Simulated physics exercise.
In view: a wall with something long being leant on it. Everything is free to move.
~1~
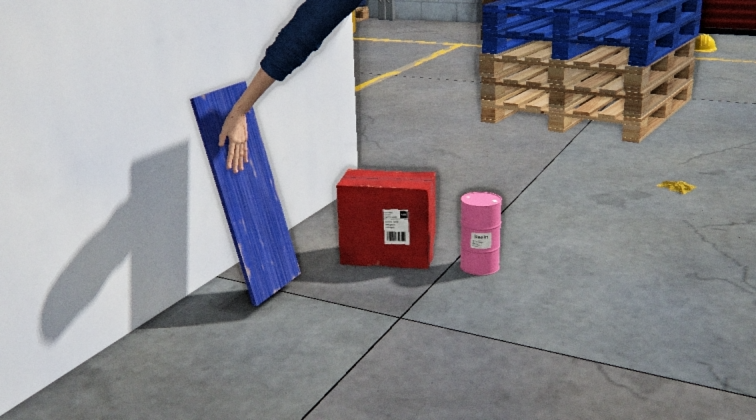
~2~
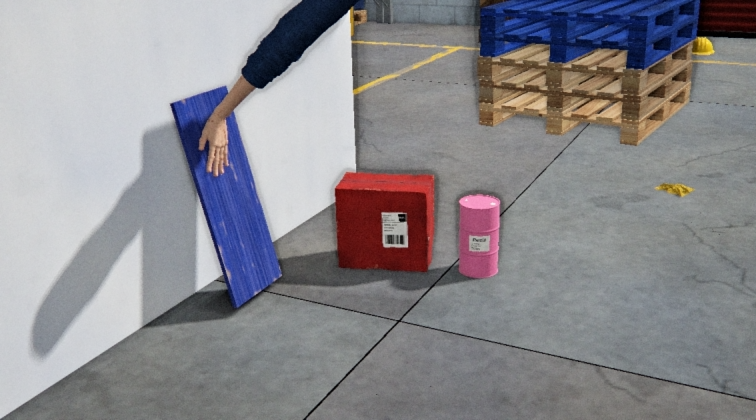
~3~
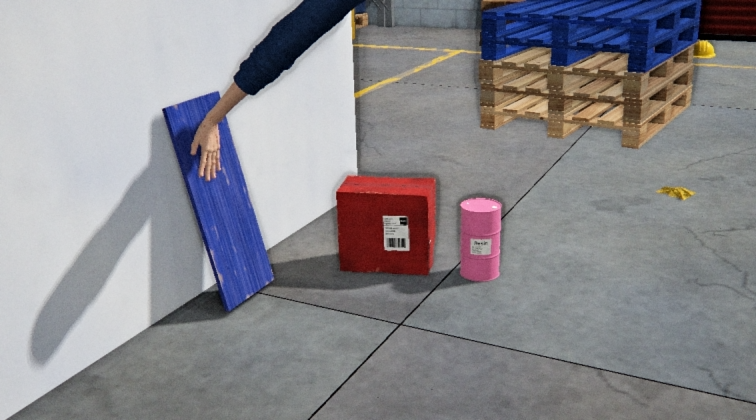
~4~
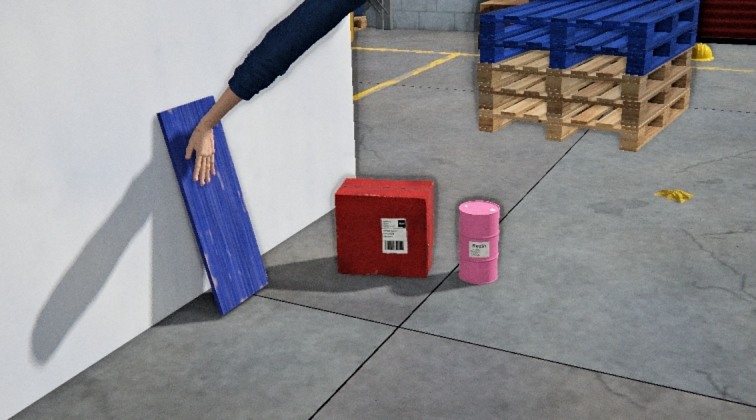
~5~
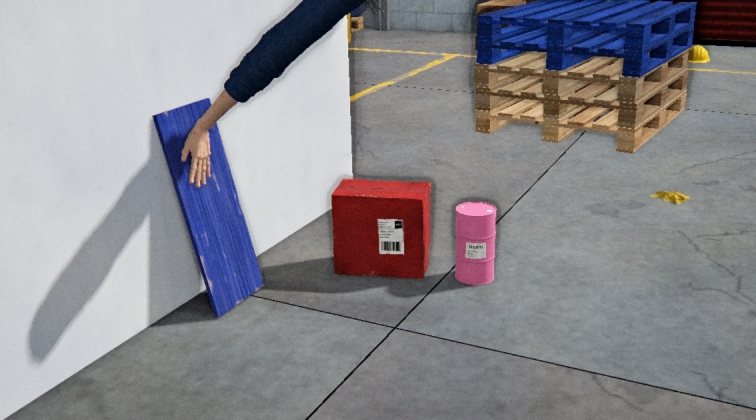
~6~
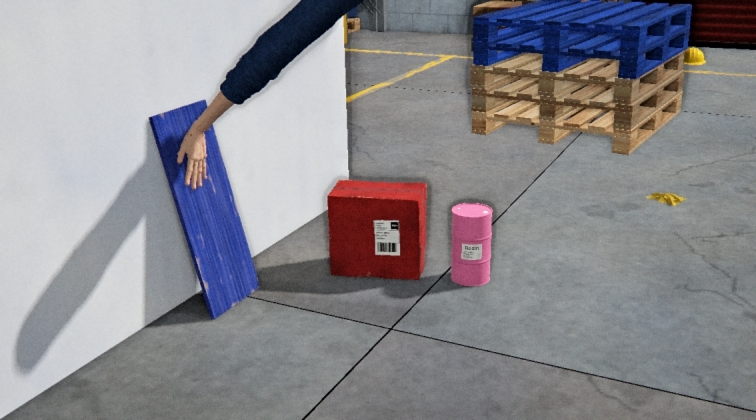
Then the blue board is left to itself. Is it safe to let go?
It stays up.
Then, 0.20 s later than the last frame, all is still.
Then, 0.60 s later than the last frame, blue board resting near (208, 208).
When it is over, all 3 as before. End places, in pixels of the last picture, blue board near (208, 208). The board holds.
